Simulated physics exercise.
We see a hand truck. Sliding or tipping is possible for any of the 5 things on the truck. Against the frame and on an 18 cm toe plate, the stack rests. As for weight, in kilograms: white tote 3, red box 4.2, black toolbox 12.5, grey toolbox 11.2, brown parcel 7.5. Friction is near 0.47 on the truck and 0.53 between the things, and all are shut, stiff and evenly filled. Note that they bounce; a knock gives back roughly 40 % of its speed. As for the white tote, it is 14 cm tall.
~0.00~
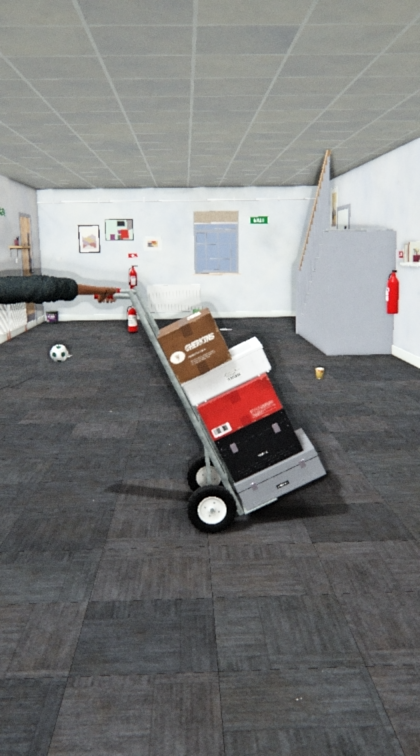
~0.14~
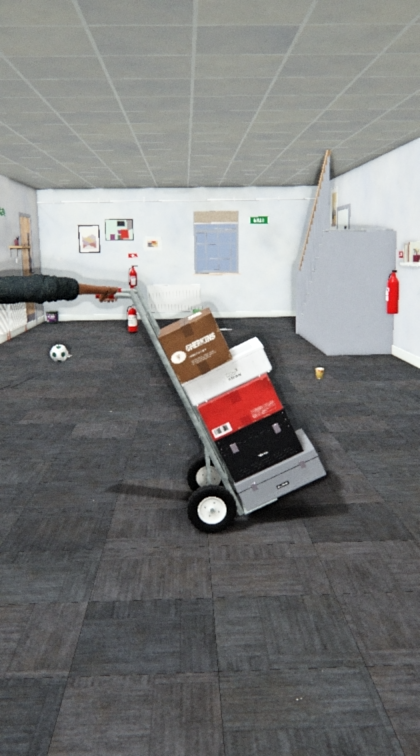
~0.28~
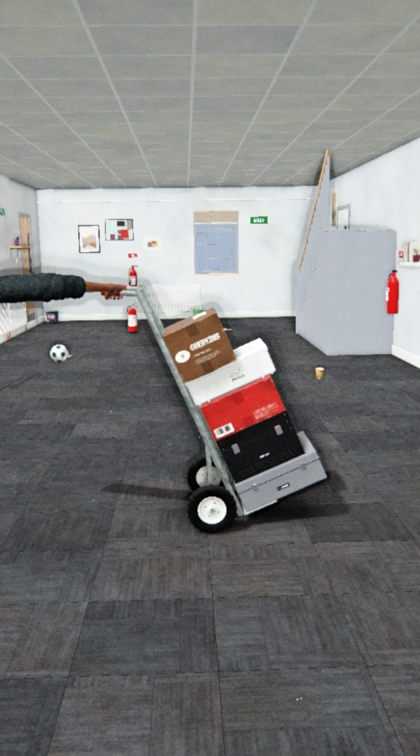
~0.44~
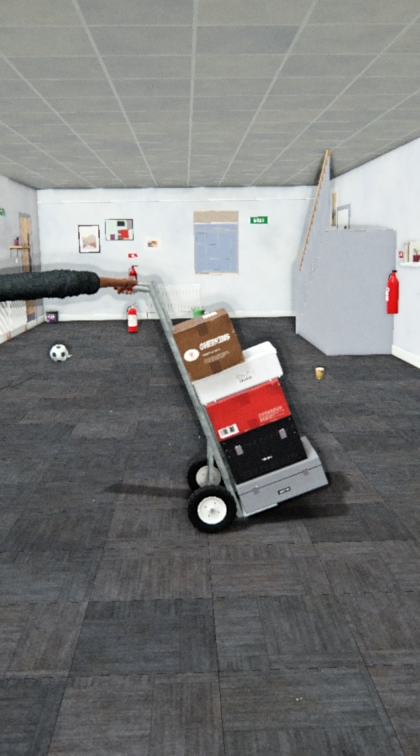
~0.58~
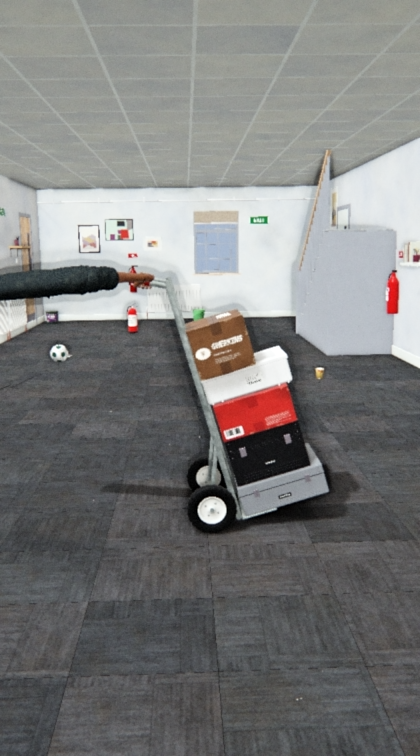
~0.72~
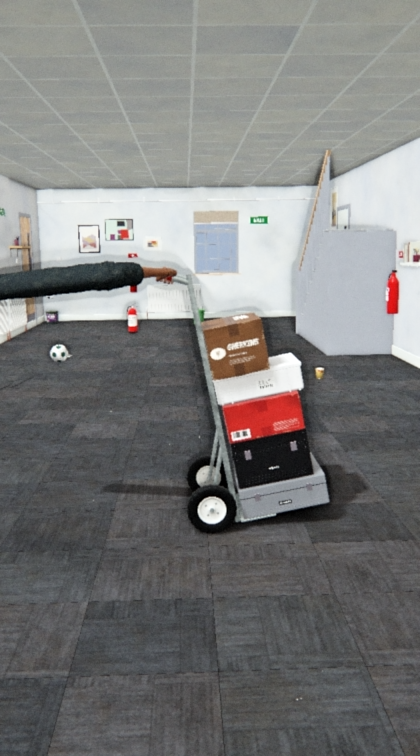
In a white-walled room with dark carpet tiles and a grey panelled ceiling, a still camera looks straight on at a hand truck from the side. Leaning left, it carries a grey toolbox, black toolbox, red box, white tote and brown parcel, bottom to top, with a football behind at left. A dark-sleeved arm from the left holds the handle and swings it rightward, gradually bringing the loaded truck closer to upright.
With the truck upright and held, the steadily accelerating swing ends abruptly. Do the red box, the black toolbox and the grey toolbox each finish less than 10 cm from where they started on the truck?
Red box: Yes; black toolbox: Yes; grey toolbox: Yes.
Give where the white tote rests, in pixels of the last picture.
Near (291, 389).
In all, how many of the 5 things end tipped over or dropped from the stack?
The number is 0.
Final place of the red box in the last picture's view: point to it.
It comes to a stop close to (284, 420).
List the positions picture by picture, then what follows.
In the first picture, 25° short of upright; red box (237, 400); black toolbox (255, 436); grey toolbox (275, 468).
In the second picture, 25° short of upright; white tote (226, 372); brown parcel (195, 344).
In the third picture, 23° short of upright; white tote (229, 372); brown parcel (199, 343).
In the fourth picture, 20° short of upright; white tote (236, 373); brown parcel (208, 343).
In the fifth picture, 16° short of upright; white tote (245, 375); brown parcel (220, 343).
In the sixth picture, 10° short of upright; red box (260, 409); black toolbox (268, 449); grey toolbox (279, 484).
After 0.92 s, 1° short of upright.
After 1.02 s, truck upright; red box 3° off its base near (281, 419); black toolbox 3° off its base near (278, 460); brown parcel 4° off its base.
After 1.12 s, truck upright; red box moved 4 cm near (283, 420); black toolbox moved 2 cm near (278, 460); brown parcel moved 11 cm.
In the end (1.6 s), not toppled but over 10 cm from the start, brown parcel; the other 4 under 10 cm from the start. At the end, from the last picture's camera, red box near (284, 420), black toolbox near (278, 460).
